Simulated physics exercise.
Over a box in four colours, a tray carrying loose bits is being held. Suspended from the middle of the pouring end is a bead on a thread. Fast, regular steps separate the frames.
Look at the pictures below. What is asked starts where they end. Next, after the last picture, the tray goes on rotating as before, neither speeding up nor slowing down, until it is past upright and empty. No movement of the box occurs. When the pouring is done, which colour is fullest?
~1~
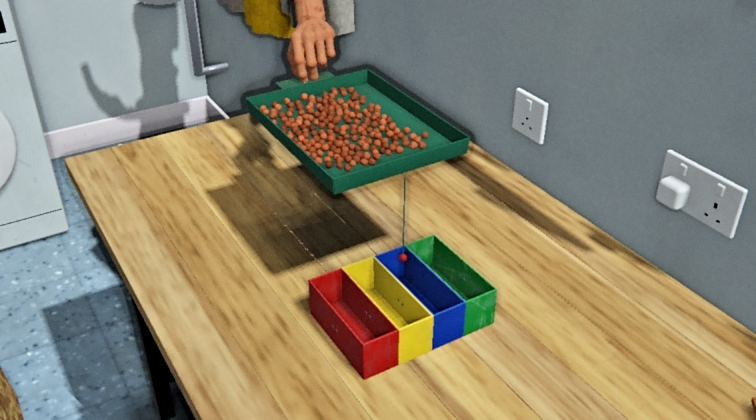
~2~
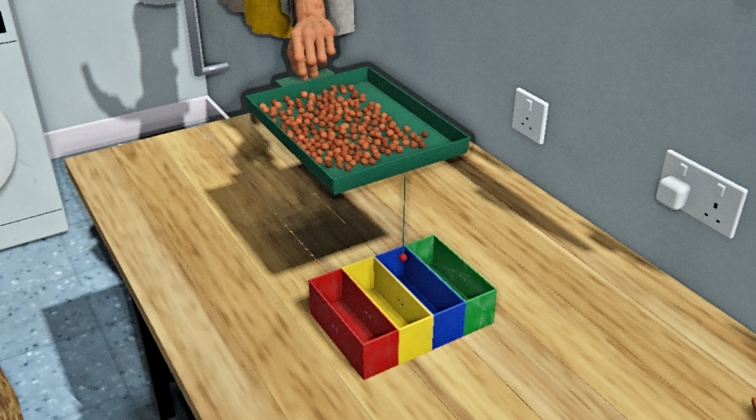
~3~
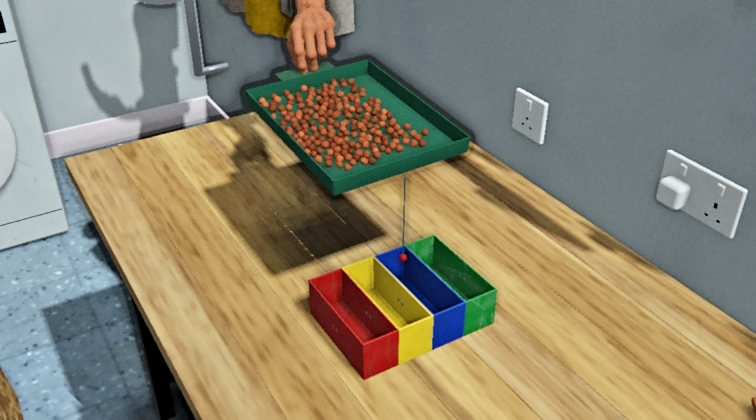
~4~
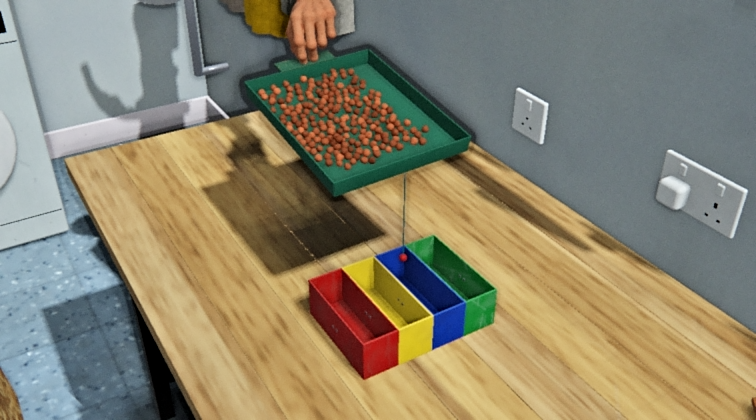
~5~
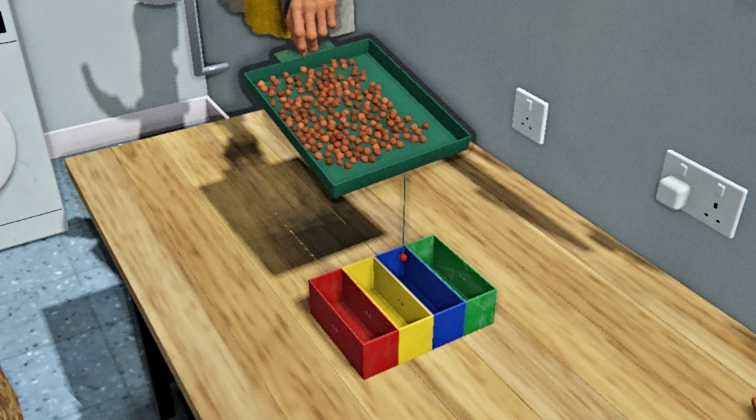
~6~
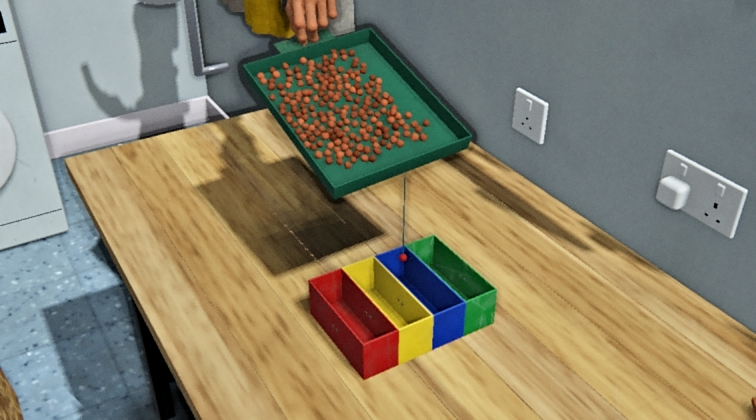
Fullest: The red cell.
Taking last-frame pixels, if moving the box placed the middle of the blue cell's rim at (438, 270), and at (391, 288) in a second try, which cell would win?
Taking the two placings in order, you'd get that red cell and then the yellow one.
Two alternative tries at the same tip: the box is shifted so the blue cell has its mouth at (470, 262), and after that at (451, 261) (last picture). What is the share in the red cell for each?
About 20 and 30 per cent respectively.
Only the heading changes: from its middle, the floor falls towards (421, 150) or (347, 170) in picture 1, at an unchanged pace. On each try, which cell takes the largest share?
Try 1 - the cell in green / try 2 - the red cell.
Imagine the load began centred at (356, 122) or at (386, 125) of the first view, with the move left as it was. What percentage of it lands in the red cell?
Around 40 then around 30 per cent.
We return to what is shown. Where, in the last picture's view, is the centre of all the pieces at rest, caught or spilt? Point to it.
Roughly at (382, 335), give or take.
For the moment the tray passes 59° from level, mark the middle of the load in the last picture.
I'd put it at about (362, 139).
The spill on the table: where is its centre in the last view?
Their middle ends up at roughly (371, 409).
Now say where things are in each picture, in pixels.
The first frame shows corners of the pouring end (334, 178) and (468, 138), level; middle of the load (345, 128), clay pellets; bead on its thread (403, 258); red cell (381, 351); yellow cell (415, 337); blue cell (448, 323); green cell (480, 309).
The second frame shows corners of the pouring end (334, 178) and (468, 137), level; middle of the load (345, 126).
The third frame shows corners of the pouring end (334, 180) and (468, 137), tipped barely, lowest at the left corner; middle of the load (345, 123).
The fourth frame shows corners of the pouring end (334, 182) and (469, 136), tipped a little, lowest at the left corner; middle of the load (345, 118).
The fifth frame shows corners of the pouring end (335, 184) and (469, 136), tipped a little, lowest at the left corner; middle of the load (346, 113).
The sixth frame shows corners of the pouring end (335, 186) and (470, 135), tipped clearly, lowest at the left corner; middle of the load (346, 108); red cell (381, 351); yellow cell (415, 337); blue cell (448, 323); green cell (480, 309).
Just after the last frame, tray tipped steeply; every one on the tray.
A moment on, tray tipped right over; almost all on the tray; just a few in the red cell; just a few in the yellow cell; just a few falling or outside the box.
Further on, tray tipped past a quarter turn; roughly half in the red cell; roughly a third in the yellow cell; roughly a quarter in the blue cell; just a few in the green cell; about a tenth falling or outside the box.
When it is over, tray tipped past a quarter turn; roughly half in the red cell; roughly a third in the yellow cell; roughly a quarter in the blue cell; just a few in the green cell; about a tenth outside the box.
